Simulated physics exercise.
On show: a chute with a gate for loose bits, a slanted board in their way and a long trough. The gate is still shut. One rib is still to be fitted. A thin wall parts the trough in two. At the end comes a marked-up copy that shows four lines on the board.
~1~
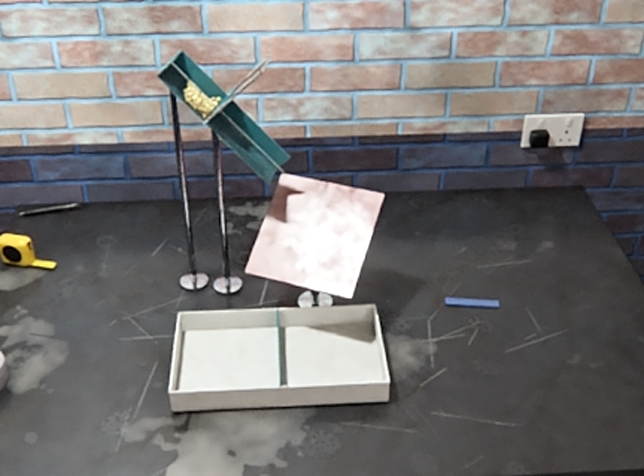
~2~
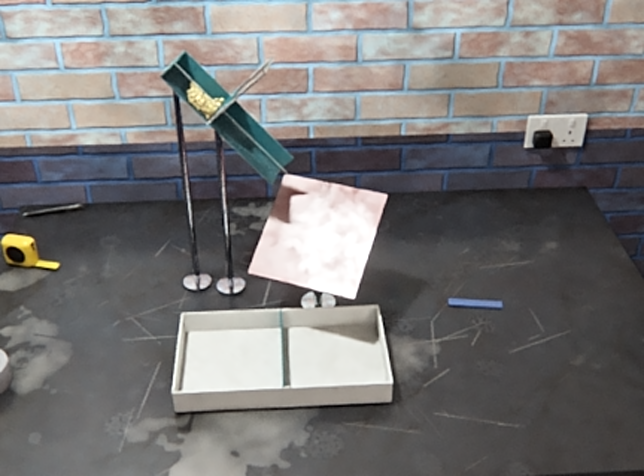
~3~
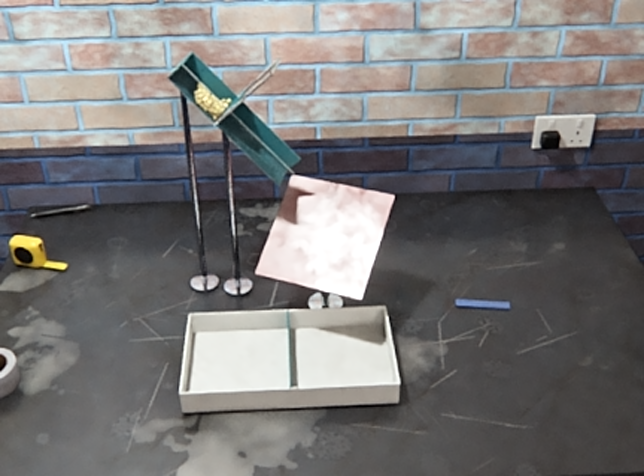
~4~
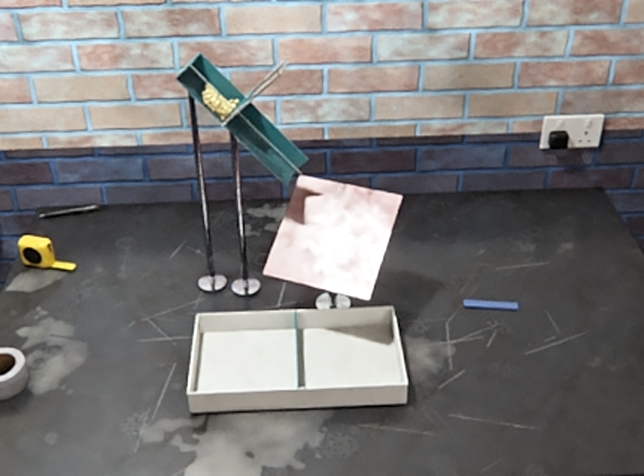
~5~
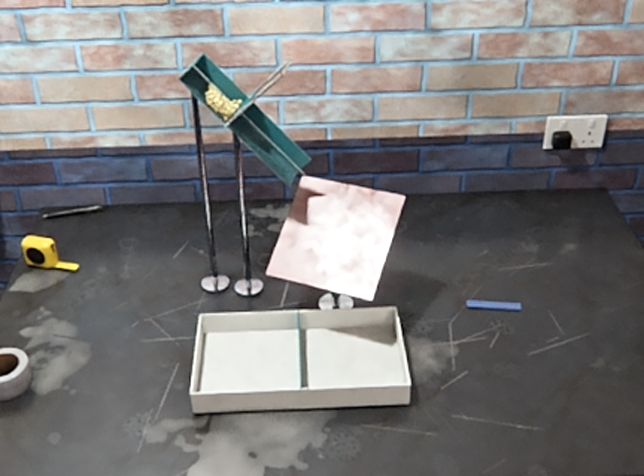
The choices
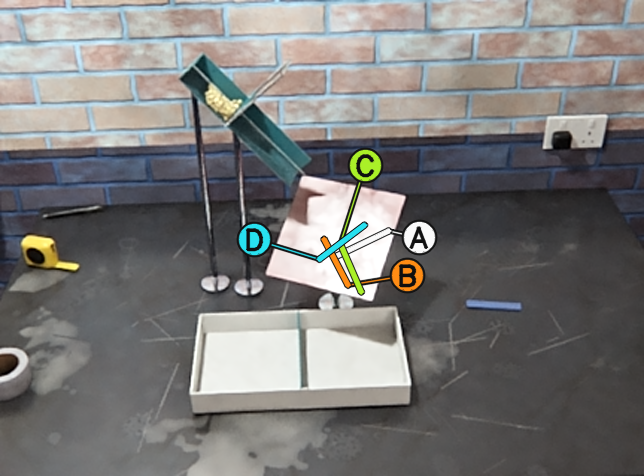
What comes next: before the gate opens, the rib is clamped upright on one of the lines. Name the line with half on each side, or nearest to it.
Line A.
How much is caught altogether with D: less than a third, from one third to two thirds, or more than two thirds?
Line D gives more than two thirds.
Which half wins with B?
The right half.
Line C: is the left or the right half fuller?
More lands on the right.
On the marked copy, line A from (388, 230) to (337, 255); line B from (324, 239) to (348, 285); line C from (340, 243) to (361, 292); line D from (364, 225) to (319, 259).
Choosing A, of what is caught, about half in the left half, about half in the right.
Choosing B, of what is caught, a small part in the left half, most in the right.
Choosing C, of what is caught, a small part in the left half, most in the right.
Choosing D, of what is caught, nearly all in the left half, a small part in the right.
